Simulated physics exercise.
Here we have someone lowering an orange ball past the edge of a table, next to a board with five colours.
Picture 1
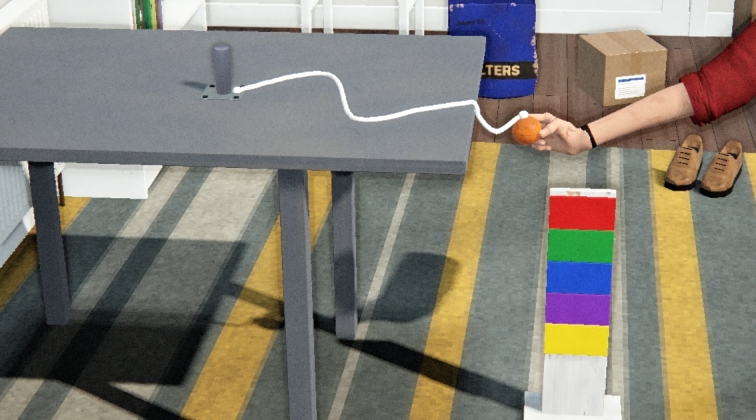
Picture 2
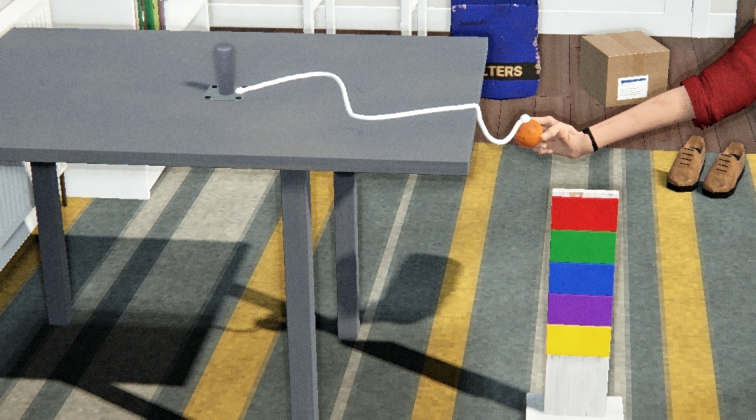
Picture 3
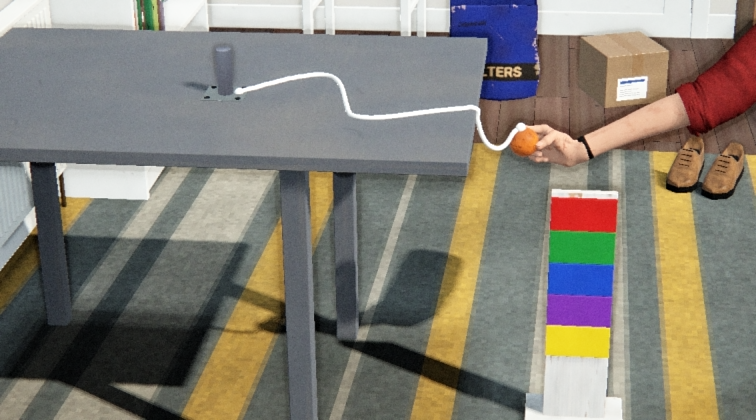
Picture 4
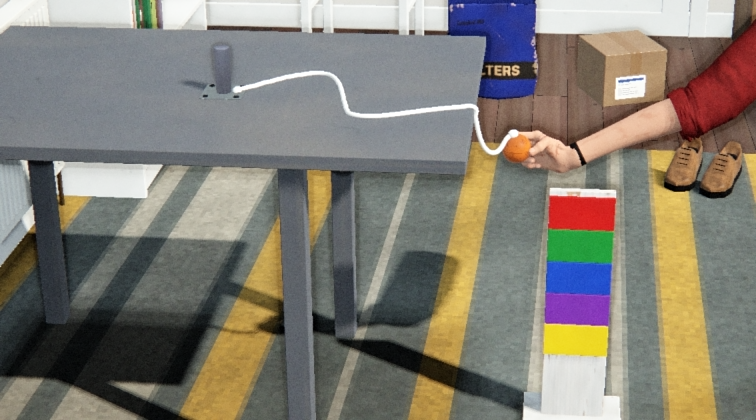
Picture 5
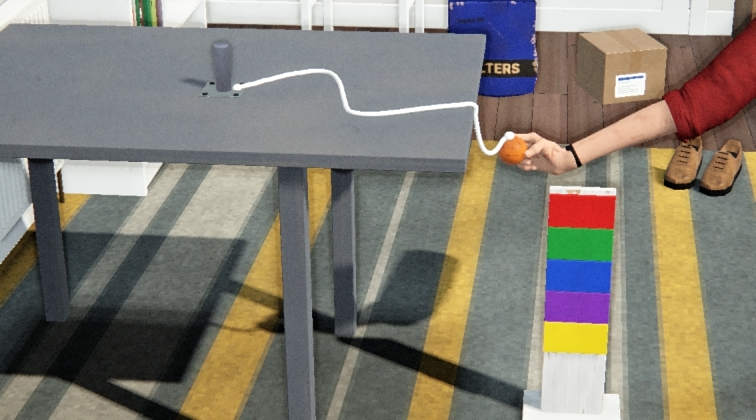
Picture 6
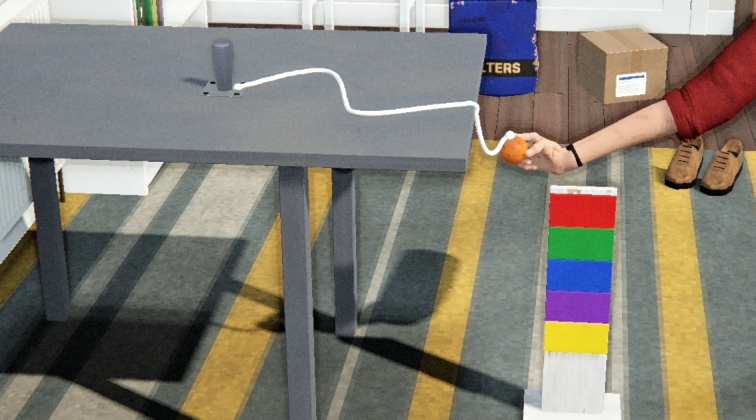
A hand reaching in from the right, its arm in a red sleeve, holds an orange ball beside a dark grey table, lowering it slightly and shifting it a little left before keeping it nearly still. A slack white cord winds across the tabletop from a grey post to the ball. Seen from above in a nearly steady view, the room has a striped rug, brown shoes, a box and a panel of coloured bands.
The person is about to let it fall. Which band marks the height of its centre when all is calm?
At purple.
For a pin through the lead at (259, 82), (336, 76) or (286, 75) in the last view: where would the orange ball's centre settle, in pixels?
Try by try, around (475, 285), (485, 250) and (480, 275).
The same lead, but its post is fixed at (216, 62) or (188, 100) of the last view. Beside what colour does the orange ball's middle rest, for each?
One after the other, blue; blue.
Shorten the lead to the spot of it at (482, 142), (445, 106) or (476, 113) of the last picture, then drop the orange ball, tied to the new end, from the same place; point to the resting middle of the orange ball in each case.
In that order: (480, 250), (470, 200) and (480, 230).
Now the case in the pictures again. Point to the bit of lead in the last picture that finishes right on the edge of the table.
At (357, 113), roughly.
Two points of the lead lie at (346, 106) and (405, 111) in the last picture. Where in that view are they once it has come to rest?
About (453, 88), and the other about (479, 135).
A little later, ball near (449, 266); level with blue.
Next, ball near (488, 291); level with purple.
When it is over, ball near (473, 288); level with purple. Its centre hangs level with the purple band.
